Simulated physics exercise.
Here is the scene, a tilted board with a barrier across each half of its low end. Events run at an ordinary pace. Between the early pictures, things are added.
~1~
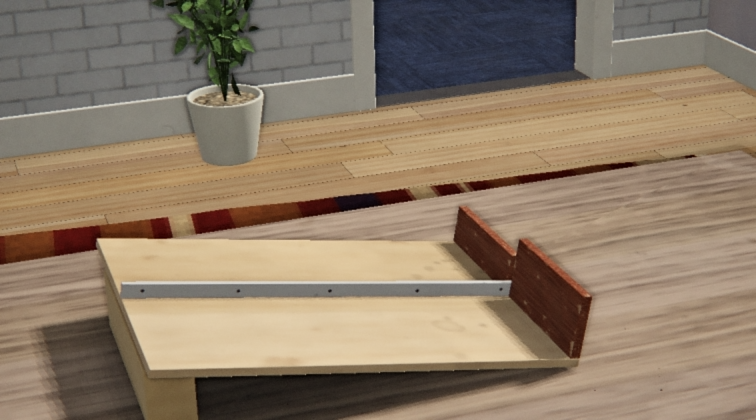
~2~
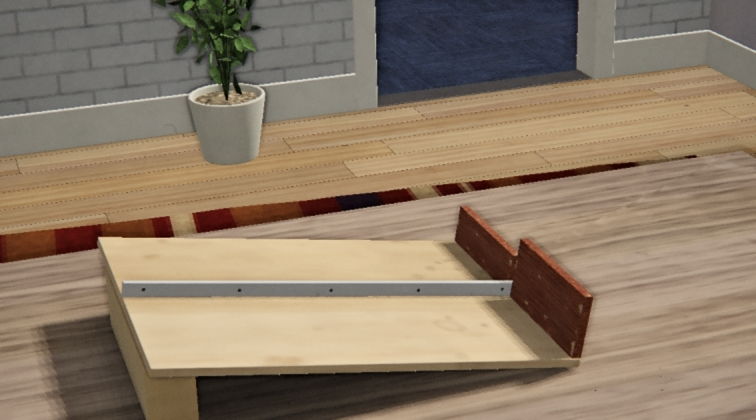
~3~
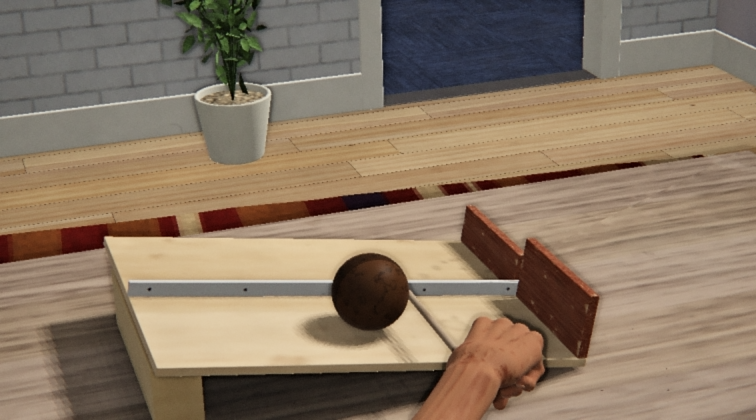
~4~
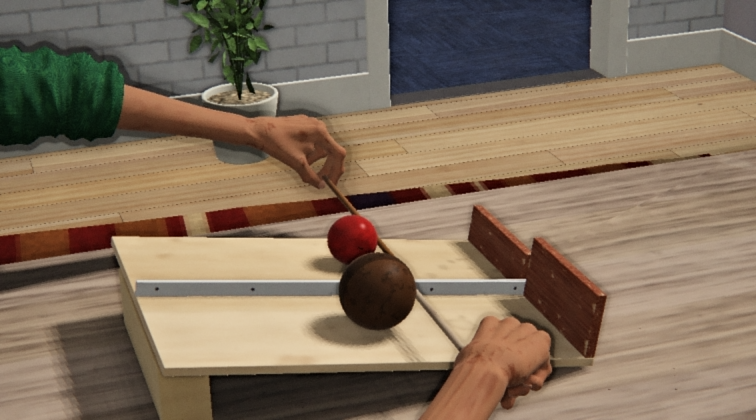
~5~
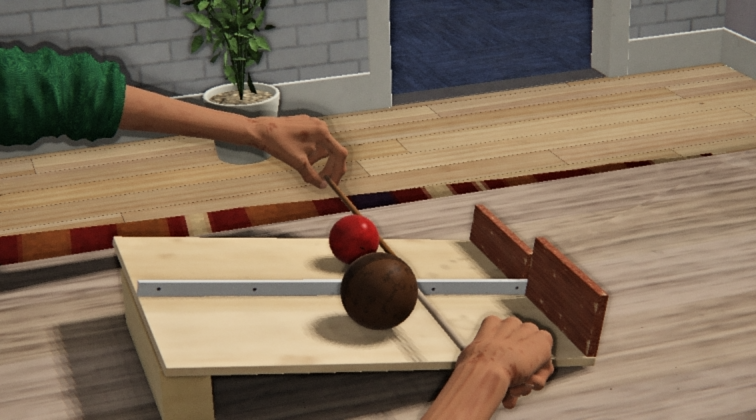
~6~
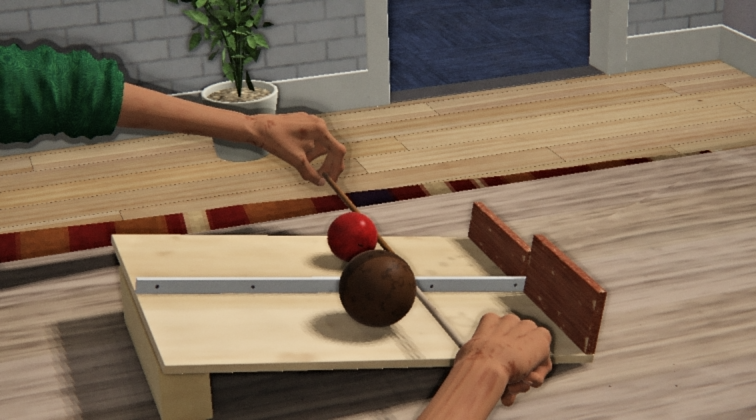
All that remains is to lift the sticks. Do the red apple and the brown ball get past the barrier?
The red apple is not lost, the brown ball is not lost.
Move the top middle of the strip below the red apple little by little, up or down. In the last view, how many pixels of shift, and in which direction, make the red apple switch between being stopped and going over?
Close to 28 pixels in the downward direction.
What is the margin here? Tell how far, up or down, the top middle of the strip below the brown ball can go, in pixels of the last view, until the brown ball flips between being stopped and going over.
Go down by close to 48 pixels and it flips.
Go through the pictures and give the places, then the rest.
Board (332, 270), in the first picture.
Board (333, 269), in the second picture.
Board (339, 269), in the third picture.
Held back by the sticks; brown ball (377, 291); board (346, 268), in the fourth picture.
Held back by the sticks; red apple (355, 240); board (348, 268), in the fifth picture.
Held back by the sticks; red apple (353, 237); brown ball (378, 289); board (347, 266), in the sixth picture.
Then, 0.30 s after the last picture, red apple rolling on the board near (380, 238); brown ball rolling on the board near (408, 289).
Then, 0.48 s after the last picture, red apple rolling on the board near (429, 238); brown ball rolling on the board near (462, 289).
Then, 0.62 s after the last picture, red apple rolling on the board near (472, 238); brown ball rolling on the board near (521, 289).
At rest, the red apple stops on the board, near (474, 239); the brown ball stops on the board, near (525, 289).
